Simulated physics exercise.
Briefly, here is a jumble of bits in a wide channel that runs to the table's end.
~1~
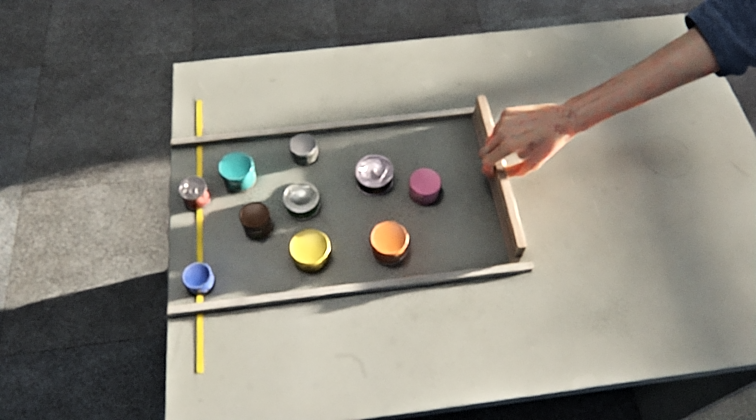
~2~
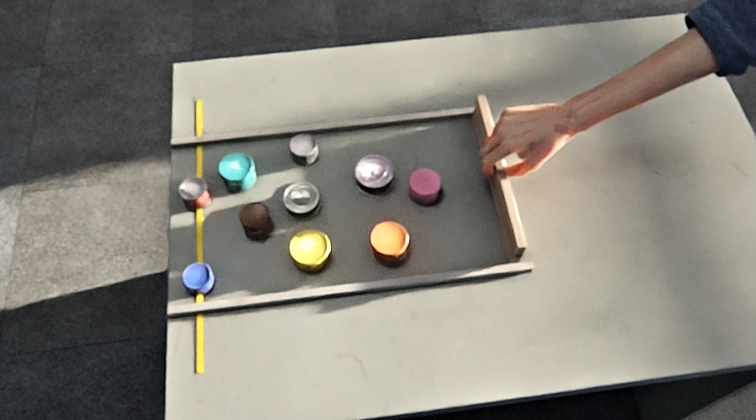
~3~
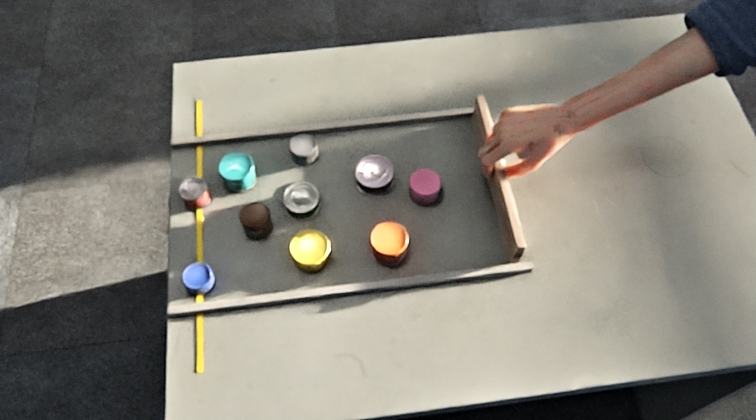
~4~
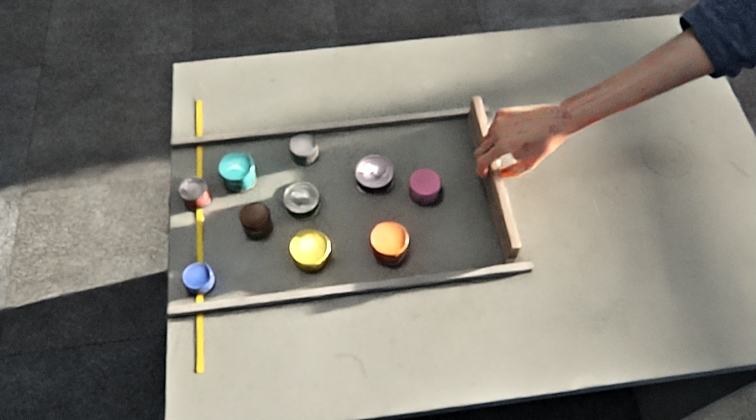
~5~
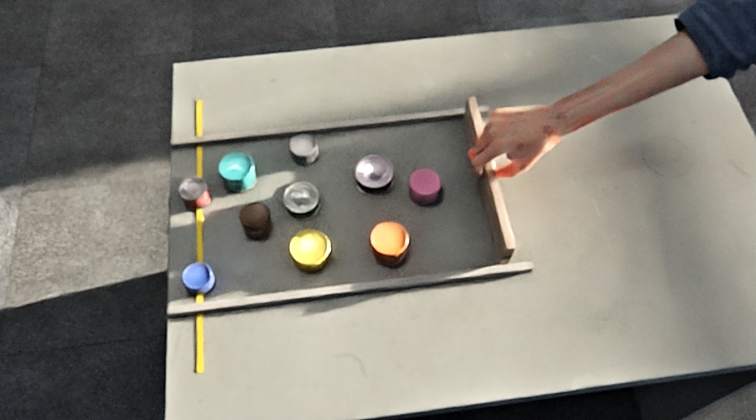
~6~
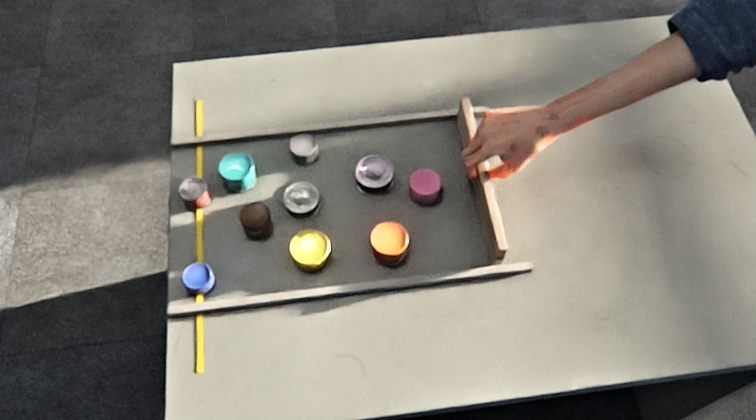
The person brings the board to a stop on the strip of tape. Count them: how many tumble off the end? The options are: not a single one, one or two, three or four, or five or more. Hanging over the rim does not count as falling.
My answer: Five or more.
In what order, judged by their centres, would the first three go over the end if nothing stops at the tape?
The blue pot goes first, followed by the red tin and then the yellow tub.
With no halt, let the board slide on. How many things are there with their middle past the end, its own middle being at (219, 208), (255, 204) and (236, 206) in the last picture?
Taking the places in turn, the counts are 3, 0 and 1.
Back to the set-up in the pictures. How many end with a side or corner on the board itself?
It touches 4.
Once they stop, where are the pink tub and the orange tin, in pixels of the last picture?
The first near (182, 222), the second near (179, 274).
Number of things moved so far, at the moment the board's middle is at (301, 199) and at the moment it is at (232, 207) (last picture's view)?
At first I count 7, and then 10.
Early on, none off yet; red tin at rest near (195, 193); blue pot at rest near (199, 279); turquoise tin at rest near (238, 173).
Finally, the number that fall off is five or more; lost, yellow tub, green tin, brown tub, turquoise tin, blue pot and red tin.
